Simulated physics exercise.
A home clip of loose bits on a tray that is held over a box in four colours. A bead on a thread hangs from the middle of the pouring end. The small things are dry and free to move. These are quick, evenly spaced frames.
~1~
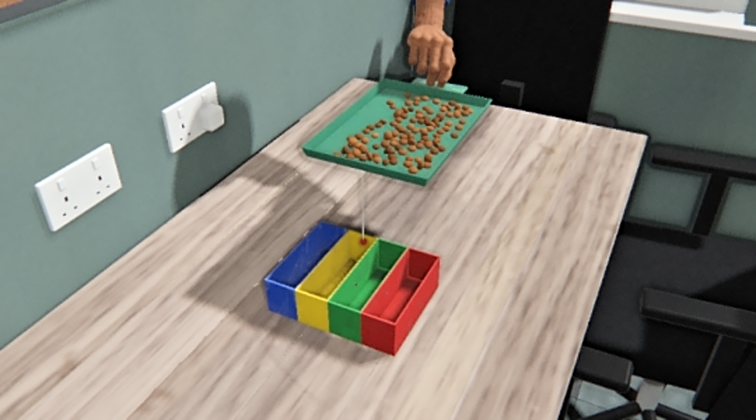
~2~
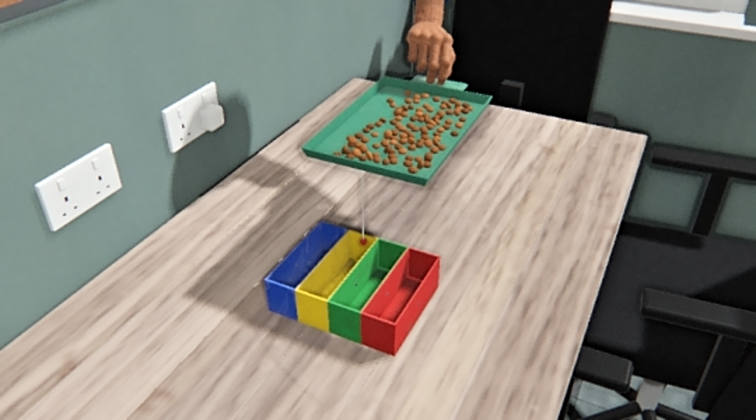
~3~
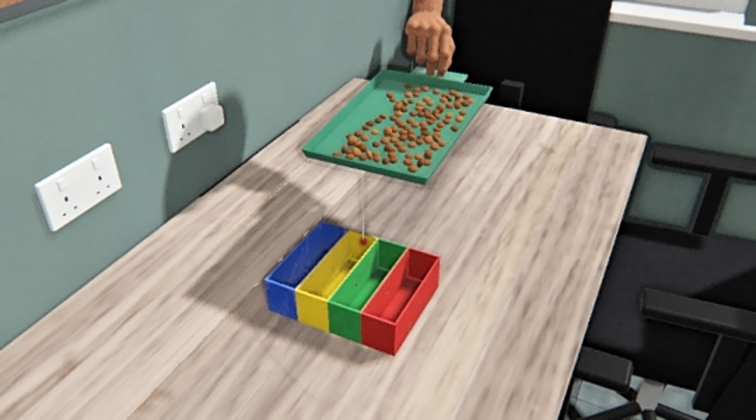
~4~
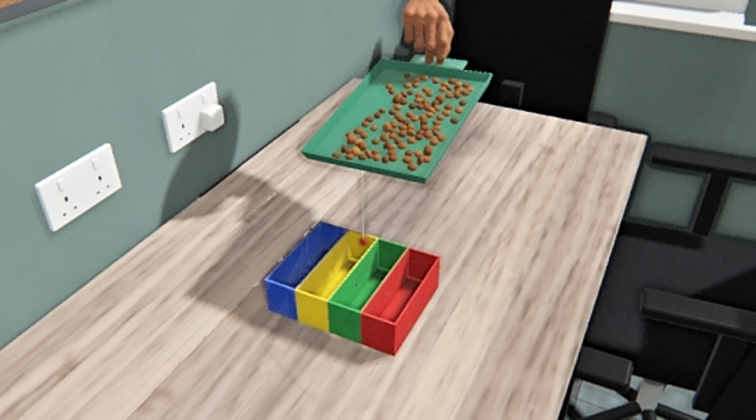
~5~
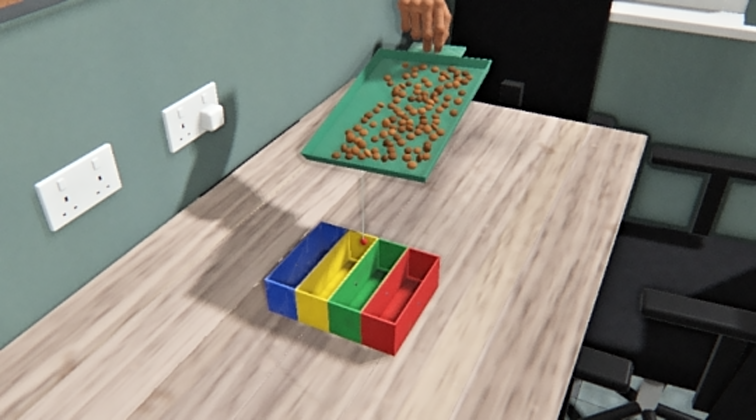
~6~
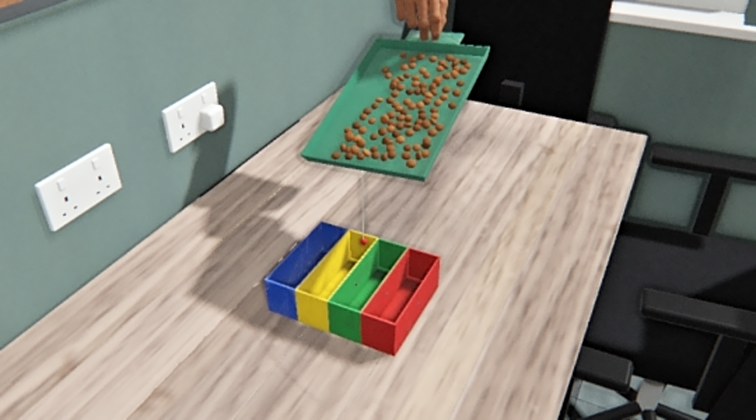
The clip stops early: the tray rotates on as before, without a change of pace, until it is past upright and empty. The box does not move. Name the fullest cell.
Most goes to the blue cell.
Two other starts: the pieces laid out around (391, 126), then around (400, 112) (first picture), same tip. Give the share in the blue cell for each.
In turn 40 and 50 in a hundred.
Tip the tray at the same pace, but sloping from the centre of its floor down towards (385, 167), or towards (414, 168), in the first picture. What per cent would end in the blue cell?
The first gives 0 %, the second 0 %.
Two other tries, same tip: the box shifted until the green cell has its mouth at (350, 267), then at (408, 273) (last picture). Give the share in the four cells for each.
The first gives 90 %, the second 40 %.
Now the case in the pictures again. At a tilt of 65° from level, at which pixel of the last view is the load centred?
At about (340, 158).
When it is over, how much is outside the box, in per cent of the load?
Near 10 %.
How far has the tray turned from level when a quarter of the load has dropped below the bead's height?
Near 80 degrees.
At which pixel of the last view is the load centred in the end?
At about (313, 285).
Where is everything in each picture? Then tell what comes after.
The first frame shows corners of the pouring end (306, 146) and (425, 176), level; middle of the load (407, 134), bits of dog kibble; bead on its thread (364, 242); blue cell (282, 297); yellow cell (313, 308); green cell (345, 319); red cell (378, 331).
The second frame shows corners of the pouring end (306, 147) and (425, 176), level; middle of the load (407, 132).
The third frame shows corners of the pouring end (305, 148) and (425, 175), tipped barely, lowest at the left corner; middle of the load (407, 129).
The fourth frame shows corners of the pouring end (305, 150) and (424, 175), tipped a little, lowest at the left corner; middle of the load (406, 123).
The fifth frame shows corners of the pouring end (305, 151) and (423, 174), tipped clearly, lowest at the left corner; middle of the load (405, 117).
The sixth frame shows corners of the pouring end (304, 153) and (422, 173), tipped clearly, lowest at the left corner; middle of the load (404, 112); blue cell (282, 297); yellow cell (313, 308); green cell (345, 319); red cell (378, 331).
Just after the last frame, tray tipped steeply; the larger part on the tray; about a tenth falling or outside the box.
A moment on, tray tipped past a quarter turn; about a tenth on the tray; roughly a third in the blue cell; roughly a quarter in the yellow cell; about a tenth in the green cell; roughly a third falling or outside the box.
Further on, tray tipped past a quarter turn; roughly half in the blue cell; roughly a quarter in the yellow cell; about a tenth in the green cell; about a tenth falling or outside the box.
When it is over, tray tipped past a quarter turn; roughly half in the blue cell; roughly a quarter in the yellow cell; about a tenth in the green cell; not one in the red cell; about a tenth outside the box.
